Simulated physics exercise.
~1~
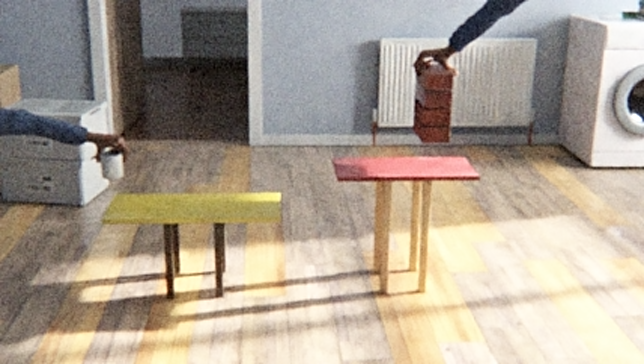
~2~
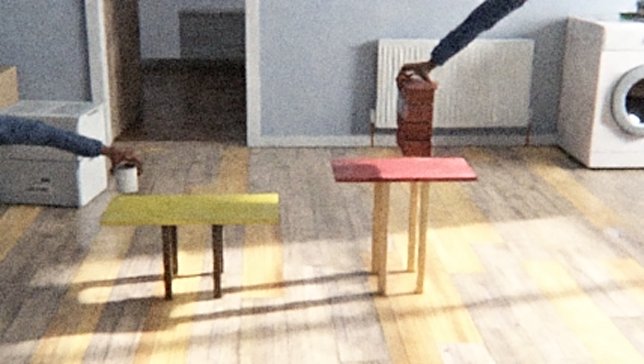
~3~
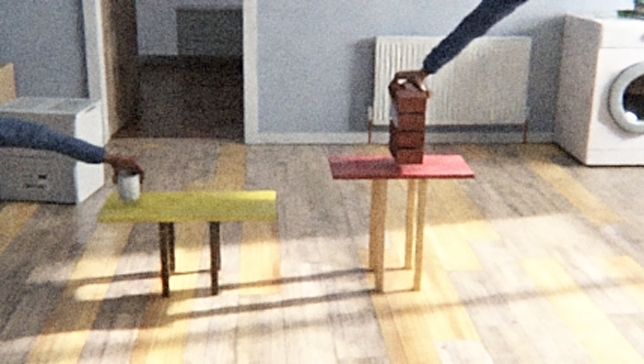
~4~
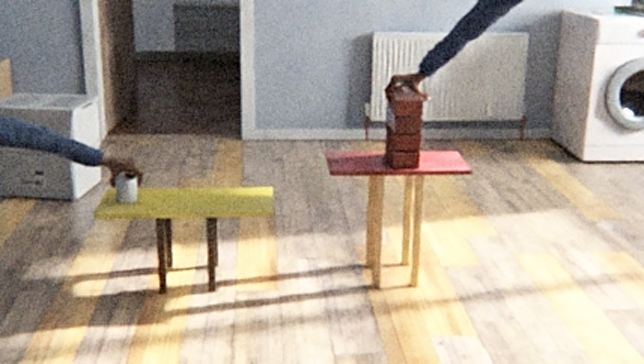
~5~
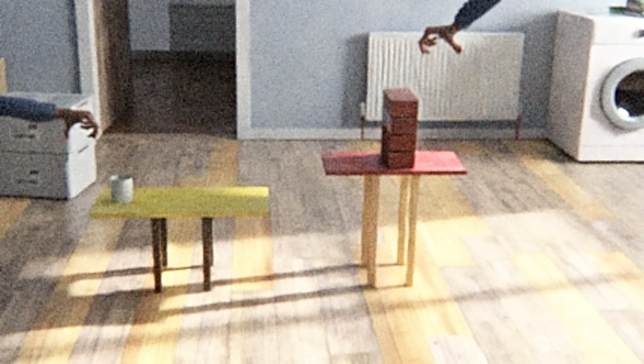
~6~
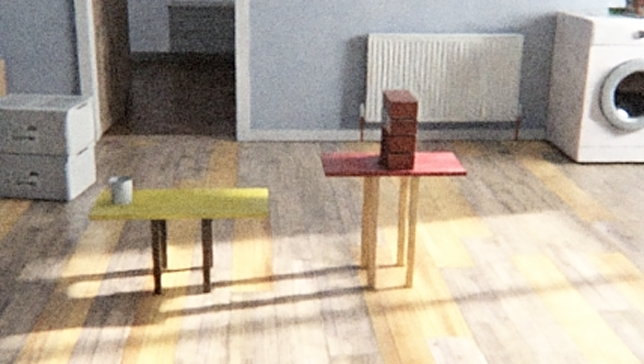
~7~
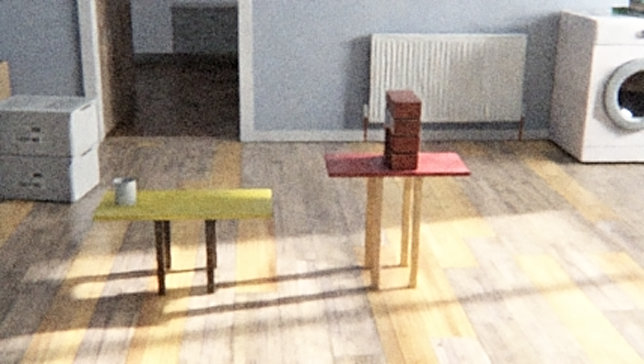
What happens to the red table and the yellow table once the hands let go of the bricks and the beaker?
Neither one tips over. The red table and the yellow table both stay flat on their feet with their loads resting on top.
